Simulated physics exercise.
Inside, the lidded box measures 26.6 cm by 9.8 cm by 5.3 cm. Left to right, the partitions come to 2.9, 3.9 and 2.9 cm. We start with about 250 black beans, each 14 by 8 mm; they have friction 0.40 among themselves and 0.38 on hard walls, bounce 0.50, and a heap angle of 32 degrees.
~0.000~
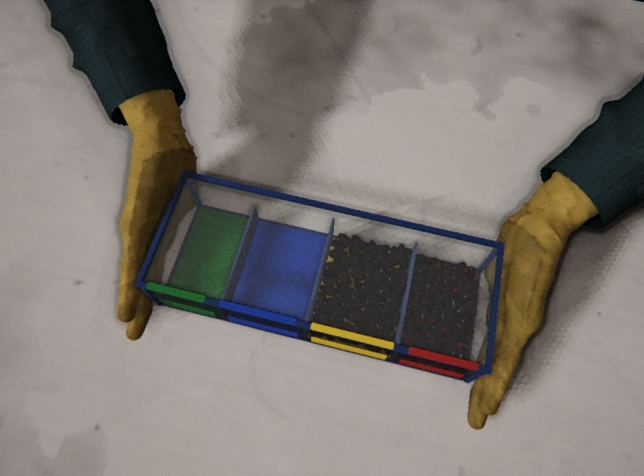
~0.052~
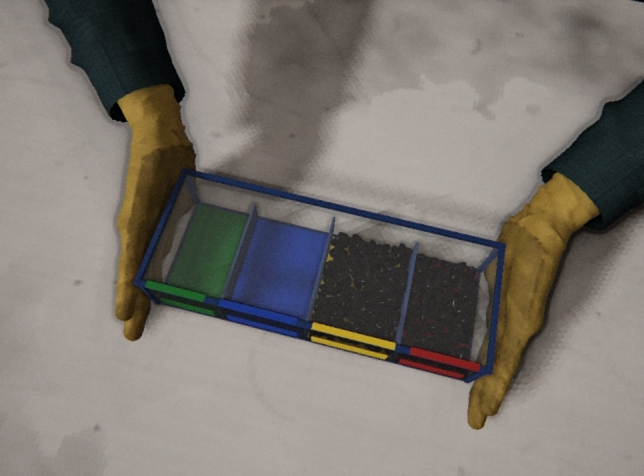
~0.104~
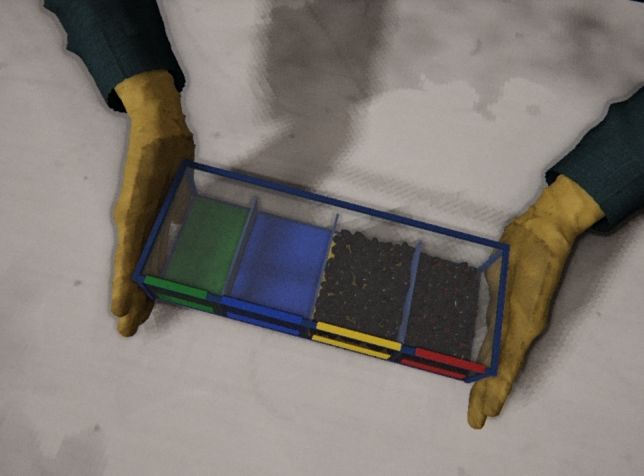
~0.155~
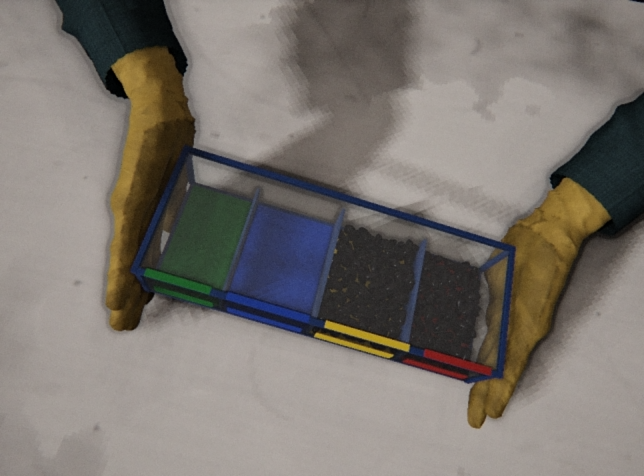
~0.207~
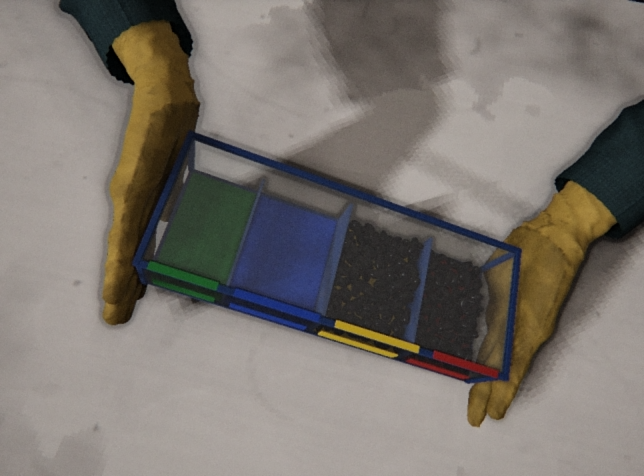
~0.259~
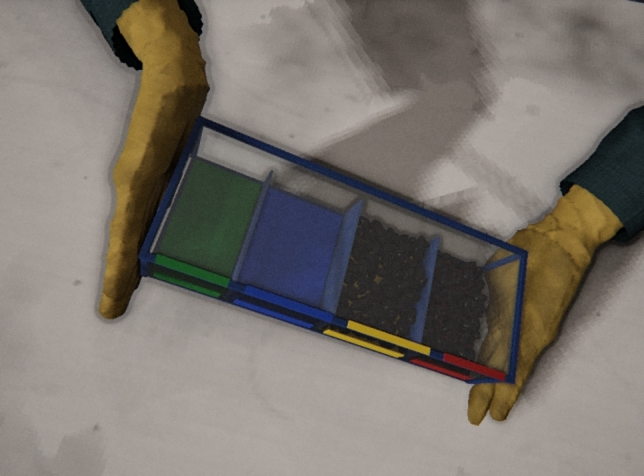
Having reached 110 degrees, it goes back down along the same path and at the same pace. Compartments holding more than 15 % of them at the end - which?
Red yes, blue no, green no, yellow no.
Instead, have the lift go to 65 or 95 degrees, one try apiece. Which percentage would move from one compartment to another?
Some 15 and 50 per cent.
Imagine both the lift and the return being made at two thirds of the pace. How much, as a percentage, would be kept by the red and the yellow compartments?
The red compartment gets 95 % while the yellow one gets 5 %.
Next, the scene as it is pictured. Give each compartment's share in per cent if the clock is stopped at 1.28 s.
Per cent by colour: Red 85; blue 0; green 0; yellow 15.
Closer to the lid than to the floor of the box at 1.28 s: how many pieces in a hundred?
About 60 per cent.
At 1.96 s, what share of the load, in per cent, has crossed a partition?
About 55 %.
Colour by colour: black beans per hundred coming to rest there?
The red one ends with 95, blue with 0, green with 0 and yellow with 5 per cent.
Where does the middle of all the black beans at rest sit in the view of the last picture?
Around (445, 314).
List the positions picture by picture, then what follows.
In the first picture, box tilt 0 degrees, front corners at (143, 282) and (486, 367); red 40 %, yellow 60 %.
In the second picture, box tilt 1 degrees, front corners at (141, 281) and (487, 368).
In the third picture, box tilt 4 degrees, front corners at (140, 276) and (491, 370), lowest corner right front.
In the fourth picture, box tilt 9 degrees, front corners at (139, 268) and (497, 372), lowest corner right front.
In the fifth picture, box tilt 14 degrees, front corners at (141, 261) and (503, 374), lowest corner right front.
In the sixth picture, box tilt 19 degrees, front corners at (148, 253) and (509, 377), lowest corner right front; red 40 %, yellow 60 %. Its pace works out near 95 degrees a second.
After 1.28 s, tilt 110 degrees; red 85 %, yellow 15 %.
After 1.96 s, tilt 49 degrees; red 95 %, yellow 5 %.
After 2.67 s, tilt 0 degrees; red 95 %, yellow 5 %.
In the end, at 3.0 s, red 95 %, blue 0 %, green 0 %, yellow 5 %.
